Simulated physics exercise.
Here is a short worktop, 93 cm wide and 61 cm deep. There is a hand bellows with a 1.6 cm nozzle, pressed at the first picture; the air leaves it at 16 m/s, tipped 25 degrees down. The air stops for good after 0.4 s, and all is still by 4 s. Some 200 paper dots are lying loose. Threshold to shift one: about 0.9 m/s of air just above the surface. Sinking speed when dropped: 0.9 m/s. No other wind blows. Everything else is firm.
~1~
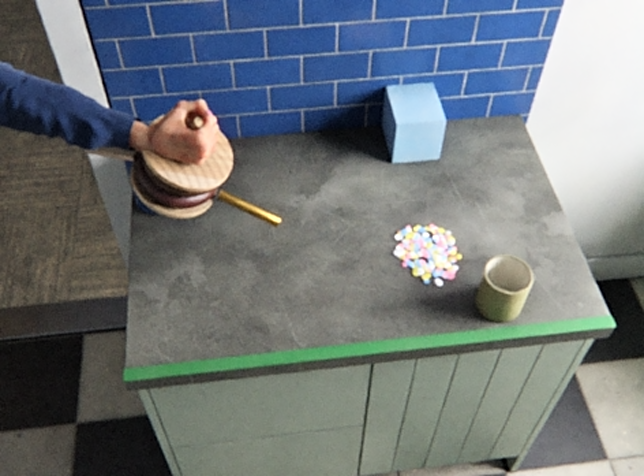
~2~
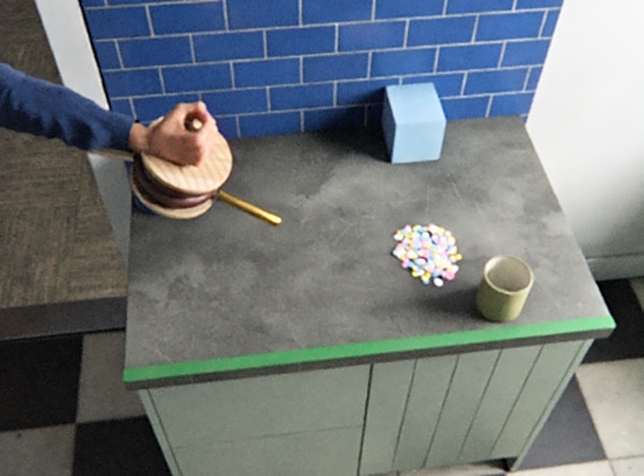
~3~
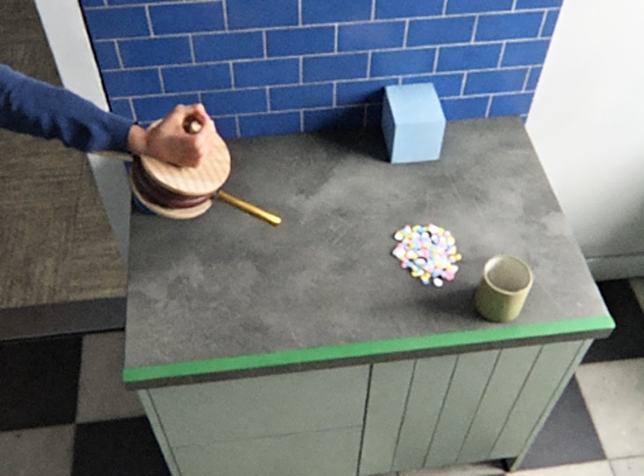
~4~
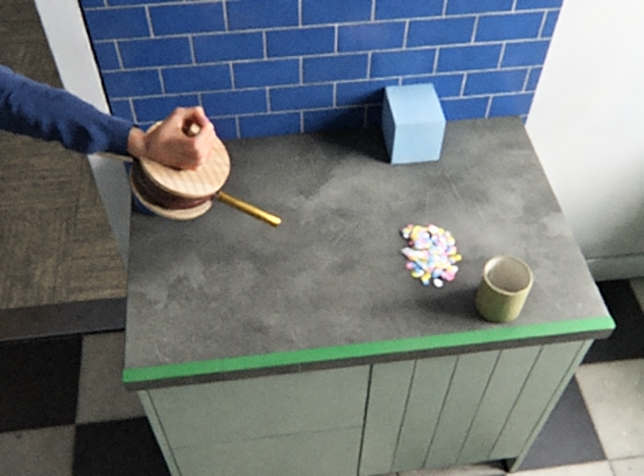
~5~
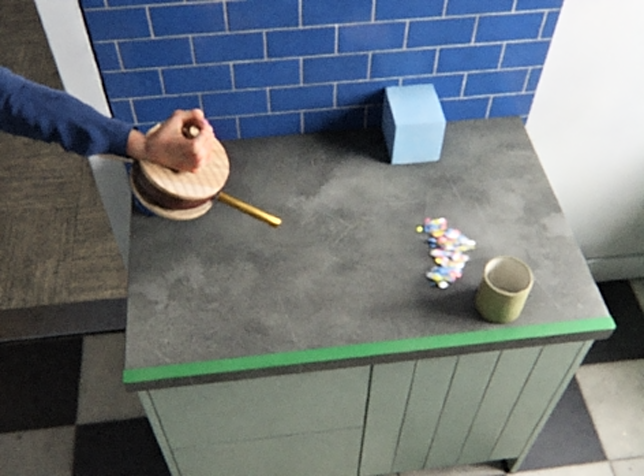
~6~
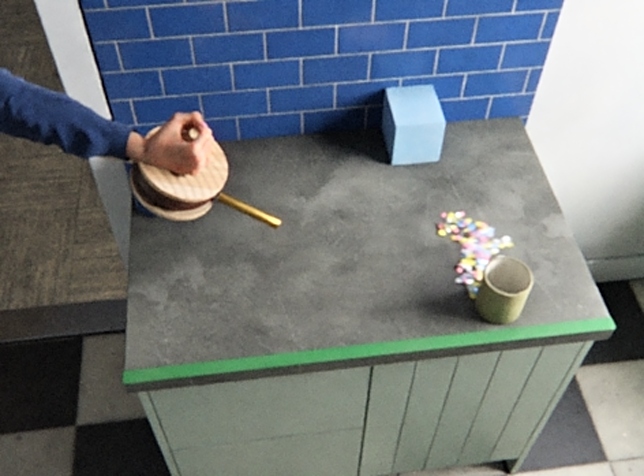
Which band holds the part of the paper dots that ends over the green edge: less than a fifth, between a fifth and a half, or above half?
Under a fifth.
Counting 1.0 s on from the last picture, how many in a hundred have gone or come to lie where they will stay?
Near 100 %.
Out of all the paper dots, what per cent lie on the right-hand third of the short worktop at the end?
Something close to 15 % ends up there.
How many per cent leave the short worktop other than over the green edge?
The share is about 80 %.
Then, 0.6 s after the last picture the count stands so, 3 % are over the green edge.
Then, 1.0 s after the last picture the count stands so, 3 % are over the green edge.
Then, 2.0 s after the last picture the count stands so, 3 % are over the green edge.
Then, 3.8 s after the last picture, at the end, 3 % are over the green edge.
